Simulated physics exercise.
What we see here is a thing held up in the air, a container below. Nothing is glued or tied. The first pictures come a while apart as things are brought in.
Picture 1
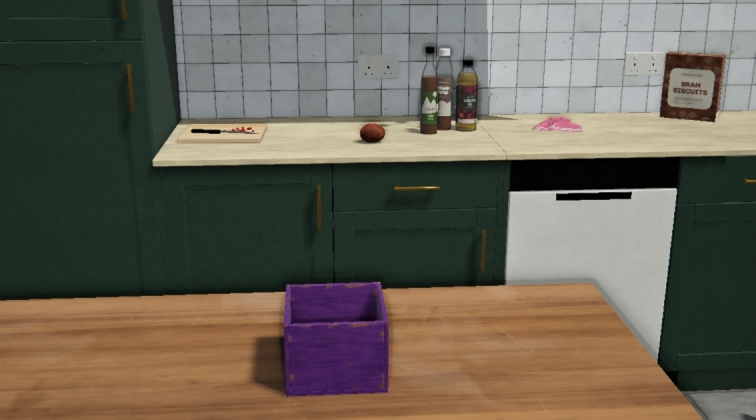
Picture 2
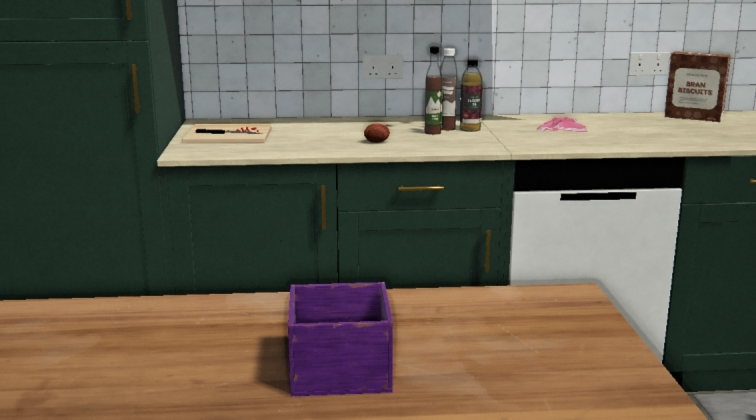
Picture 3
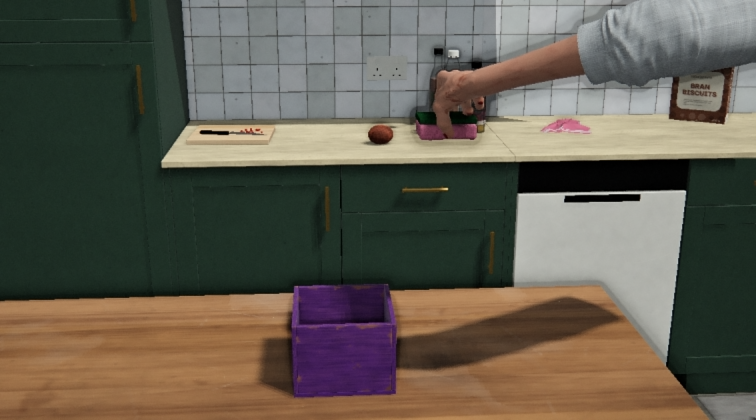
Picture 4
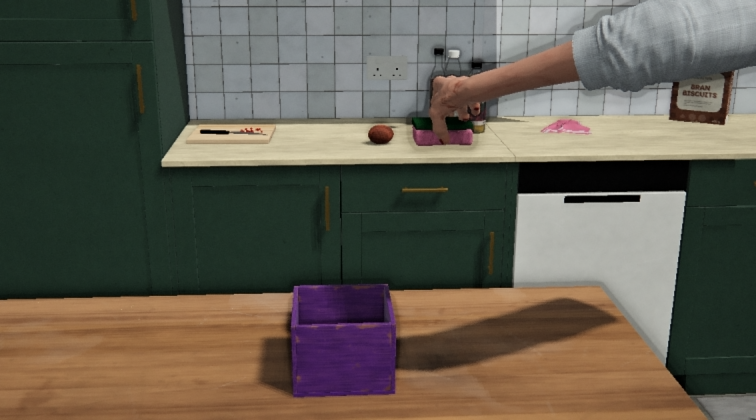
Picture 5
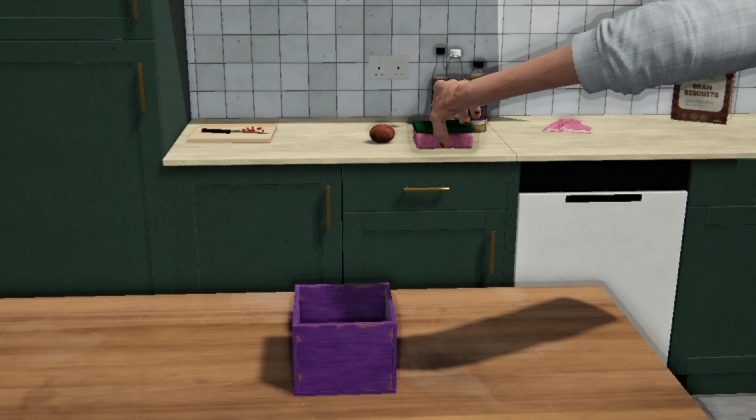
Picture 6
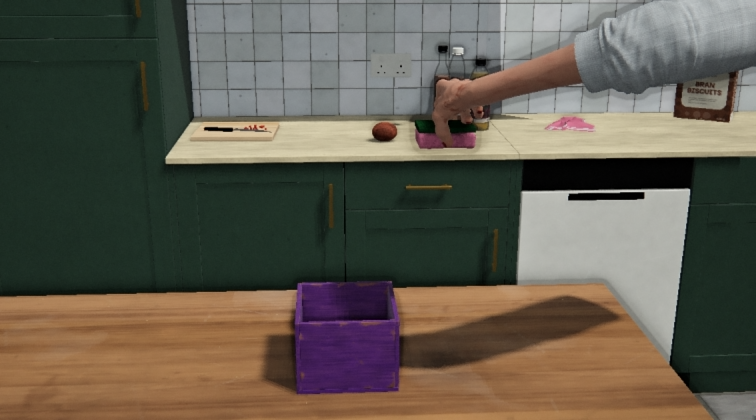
A hand brings in a pink and green sponge and holds it beyond a purple crate.
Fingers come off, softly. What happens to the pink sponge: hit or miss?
What happens is that the pink sponge lands off to the side.
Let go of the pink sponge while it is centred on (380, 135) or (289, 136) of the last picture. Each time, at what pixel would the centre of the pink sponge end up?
It settles at (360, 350) in the first case and at (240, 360) in the second.
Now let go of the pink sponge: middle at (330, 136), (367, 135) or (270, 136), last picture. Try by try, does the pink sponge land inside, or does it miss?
The pink sponge drops into the container; ends up inside; misses.
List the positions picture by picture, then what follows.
Crate (335, 337), in the first picture.
Crate (340, 337), in the second picture.
Still on the way; pink sponge (446, 125); crate (343, 338), in the third picture.
Still on the way; pink sponge (442, 131); crate (343, 338), in the fourth picture.
Still on the way; pink sponge (442, 134); crate (344, 337), in the fifth picture.
In place, still held; pink sponge (445, 134); crate (346, 335), in the sixth picture.
Then, 0.18 s on from there, pink sponge displaced about its own width near (443, 188).
Then, 0.28 s on from there, pink sponge on its way down near (441, 285).
In the end, the pink sponge ends up outside, near (439, 357).
